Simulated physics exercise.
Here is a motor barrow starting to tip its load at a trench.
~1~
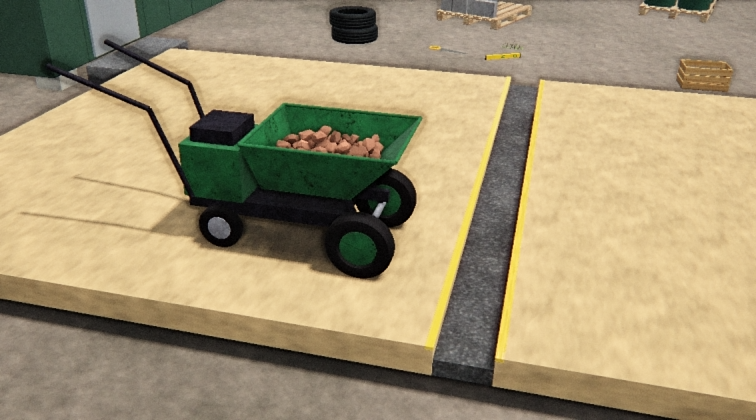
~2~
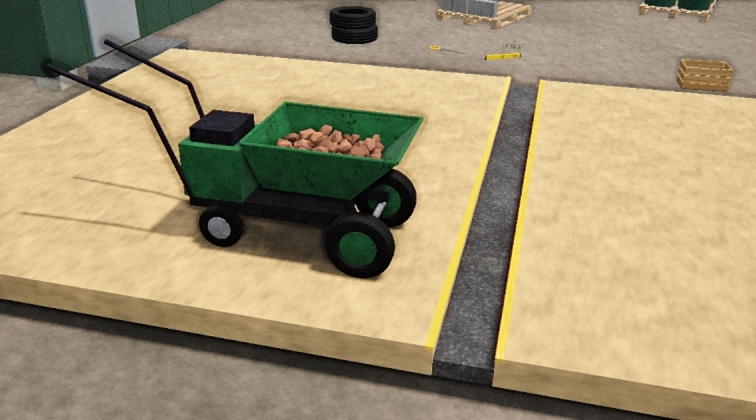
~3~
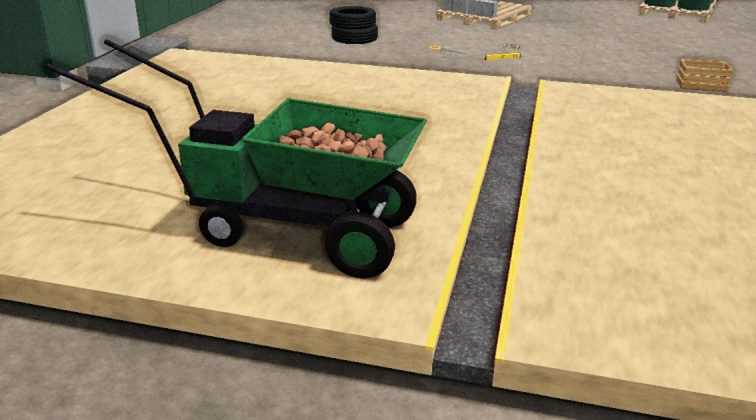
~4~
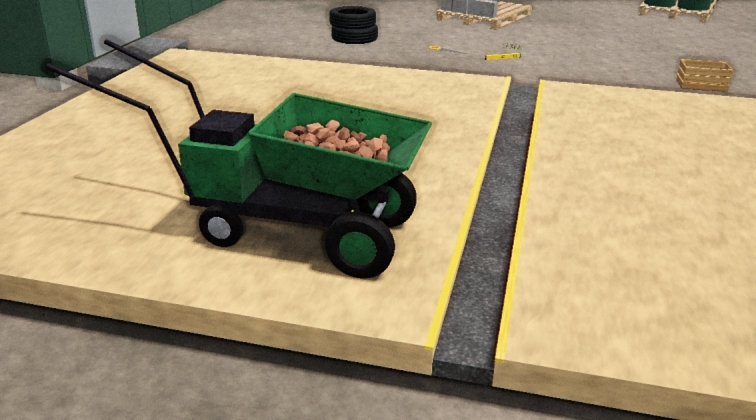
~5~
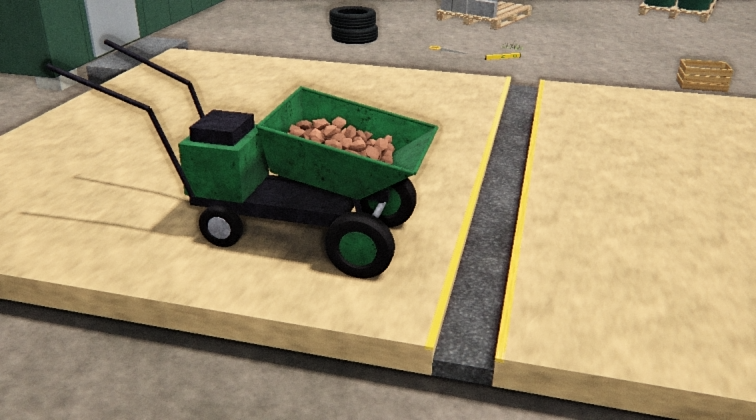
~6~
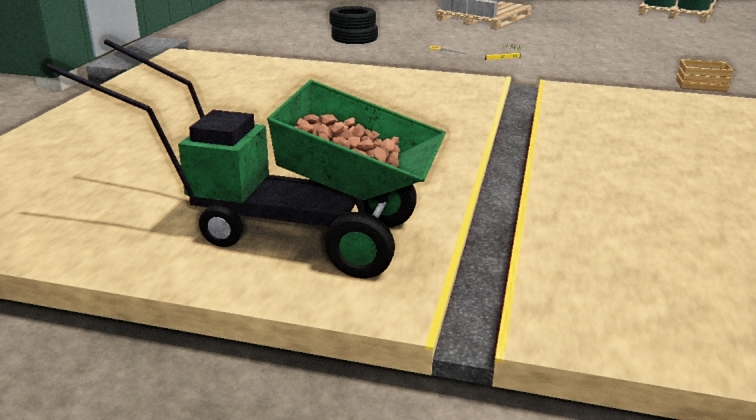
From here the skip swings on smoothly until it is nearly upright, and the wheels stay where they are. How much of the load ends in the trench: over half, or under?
Between the edges lies over half of the load.
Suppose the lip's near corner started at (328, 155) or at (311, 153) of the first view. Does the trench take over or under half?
In turn: Less than half; less than half.
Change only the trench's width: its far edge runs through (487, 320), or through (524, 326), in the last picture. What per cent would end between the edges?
The first gives 50 %, the second 90 %.
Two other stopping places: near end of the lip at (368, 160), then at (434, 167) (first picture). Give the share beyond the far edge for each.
Near 0 % and 60 %.
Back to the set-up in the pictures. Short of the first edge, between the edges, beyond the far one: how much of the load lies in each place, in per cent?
In per cent, short 0, between 80 and beyond 15.
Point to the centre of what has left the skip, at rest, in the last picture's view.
Near (488, 263).
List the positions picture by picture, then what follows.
The first picture shows lip of the skip at (395, 163), level; top of the load at (331, 148), lumps of rubble; first edge of the trench at (439, 312); far edge at (505, 323), the trench over half as wide as the skip, and shallow for its width.
The second picture shows lip of the skip at (397, 164), level; top of the load at (332, 147).
The third picture shows lip of the skip at (401, 166), tipped barely; top of the load at (319, 151).
The fourth picture shows lip of the skip at (407, 169), tipped a little; top of the load at (323, 149).
The fifth picture shows lip of the skip at (414, 174), tipped a little; top of the load at (316, 142).
The sixth picture shows lip of the skip at (422, 180), tipped clearly; top of the load at (323, 139); first edge of the trench at (439, 312); far edge at (505, 323).
Soon, skip tipped steeply; all in the skip.
A while on, skip tipped steeply; nearly all in the skip; a small part in or heaped over the trench; a stray few falling.
Towards the end, skip tipped right over; a small part in the skip; most in or heaped over the trench; a small part beyond it.
Finally, skip tipped right over; a small part in the skip; most in or heaped over the trench; a small part beyond it.
